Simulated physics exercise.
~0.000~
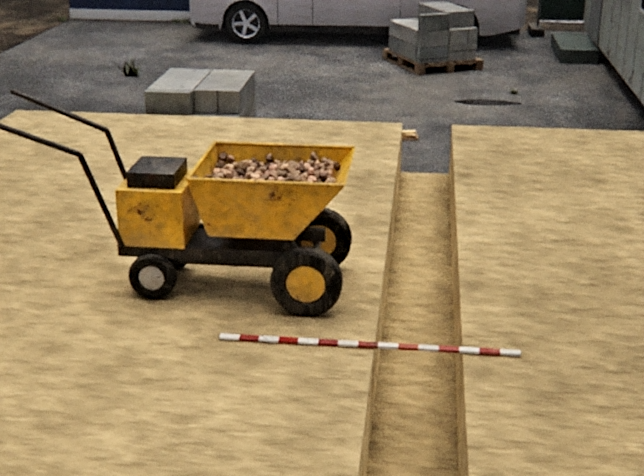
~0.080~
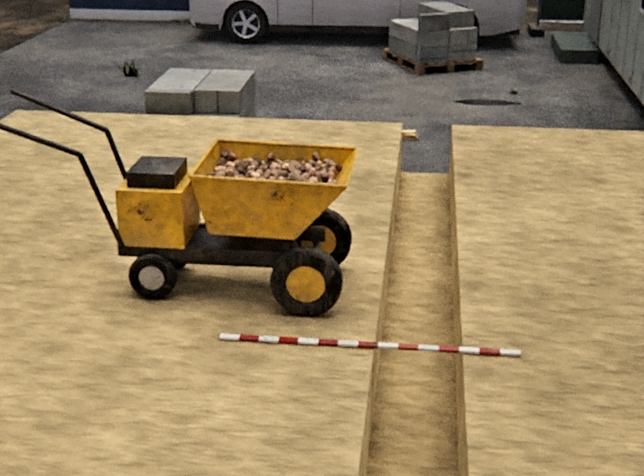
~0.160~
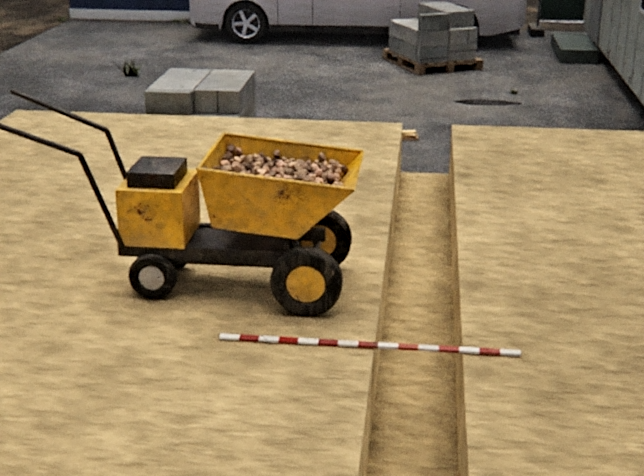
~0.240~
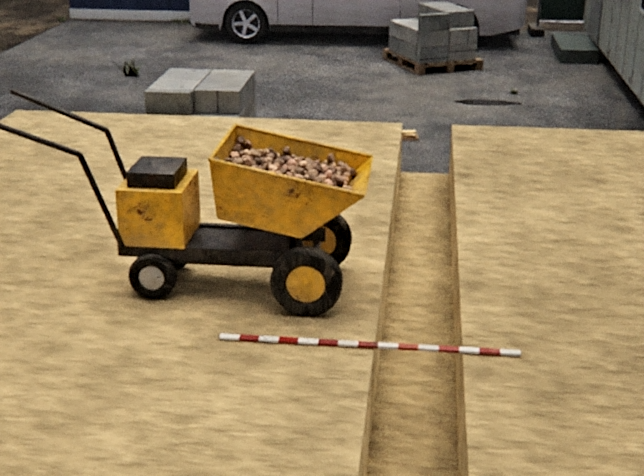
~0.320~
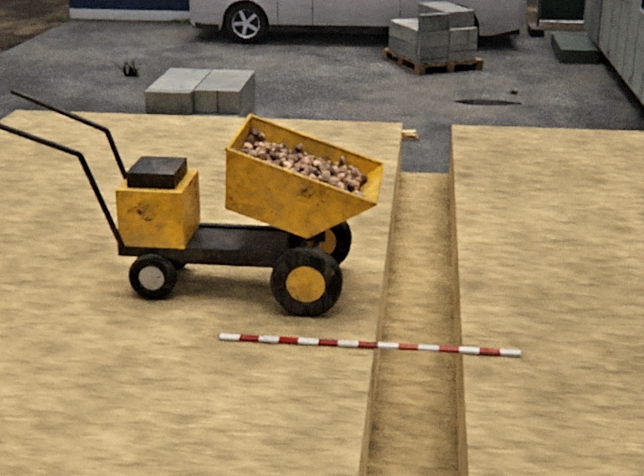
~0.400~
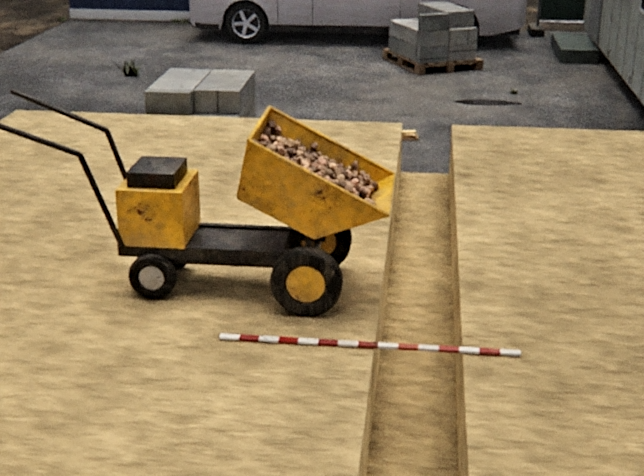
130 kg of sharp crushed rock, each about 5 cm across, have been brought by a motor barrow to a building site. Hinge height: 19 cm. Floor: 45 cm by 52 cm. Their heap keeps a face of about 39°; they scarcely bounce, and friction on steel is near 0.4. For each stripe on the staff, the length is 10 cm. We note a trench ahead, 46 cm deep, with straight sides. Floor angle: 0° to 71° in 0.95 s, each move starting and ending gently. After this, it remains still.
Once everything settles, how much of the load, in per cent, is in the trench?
Once it settles, about 74 per cent of the load is there.
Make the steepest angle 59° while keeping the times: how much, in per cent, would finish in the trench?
Roughly 25 per cent would end in the trench.
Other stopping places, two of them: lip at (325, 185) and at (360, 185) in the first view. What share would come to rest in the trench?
Roughly 90 in a hundred, then 60 in a hundred.
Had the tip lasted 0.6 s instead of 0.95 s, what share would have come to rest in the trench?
65 %.
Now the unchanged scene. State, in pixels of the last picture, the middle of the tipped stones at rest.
Their middle ends up near (437, 354).
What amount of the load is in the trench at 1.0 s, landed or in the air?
Some 15 per cent of the load by that point.
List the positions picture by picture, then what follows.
In the first picture, the skip is at 0°, its lip at (344, 186); the top of the load is at (278, 166).
In the second picture, the skip is at 1°, its lip at (347, 187); the top of the load is at (253, 166); the stones move at 0.3 m/s on average.
The third picture shows lip at (354, 190), floor tilted 5°, highest stones at (254, 160); the stones move at 0.5 m/s on average.
The fourth picture shows lip at (364, 196), floor tilted 11°, highest stones at (255, 151); the stones move at 0.7 m/s on average.
The fifth picture shows lip at (377, 204), floor tilted 19°, highest stones at (258, 144); the stones move at 0.9 m/s on average.
In the sixth picture, the skip is at 27°, its lip at (389, 216); the top of the load is at (269, 135); the stones move at 0.9 m/s on average.
After 0.7 s the floor is at 60°; 100 % in the skip; the foremost stones are at (409, 241).
After 1.0 s the floor is at 71°; 80 % in the skip, 17 % in the trench, 3 % past the trench; the foremost stones are at (477, 293).
After 1.4 s the floor is at 71°; 43 % in the skip, 37 % in the trench, 20 % past the trench; the foremost stones are at (563, 316).
After 3.3 s the floor is at 71°; 7 % in the skip, 74 % in the trench, 20 % past the trench; the foremost stones are at (588, 314).
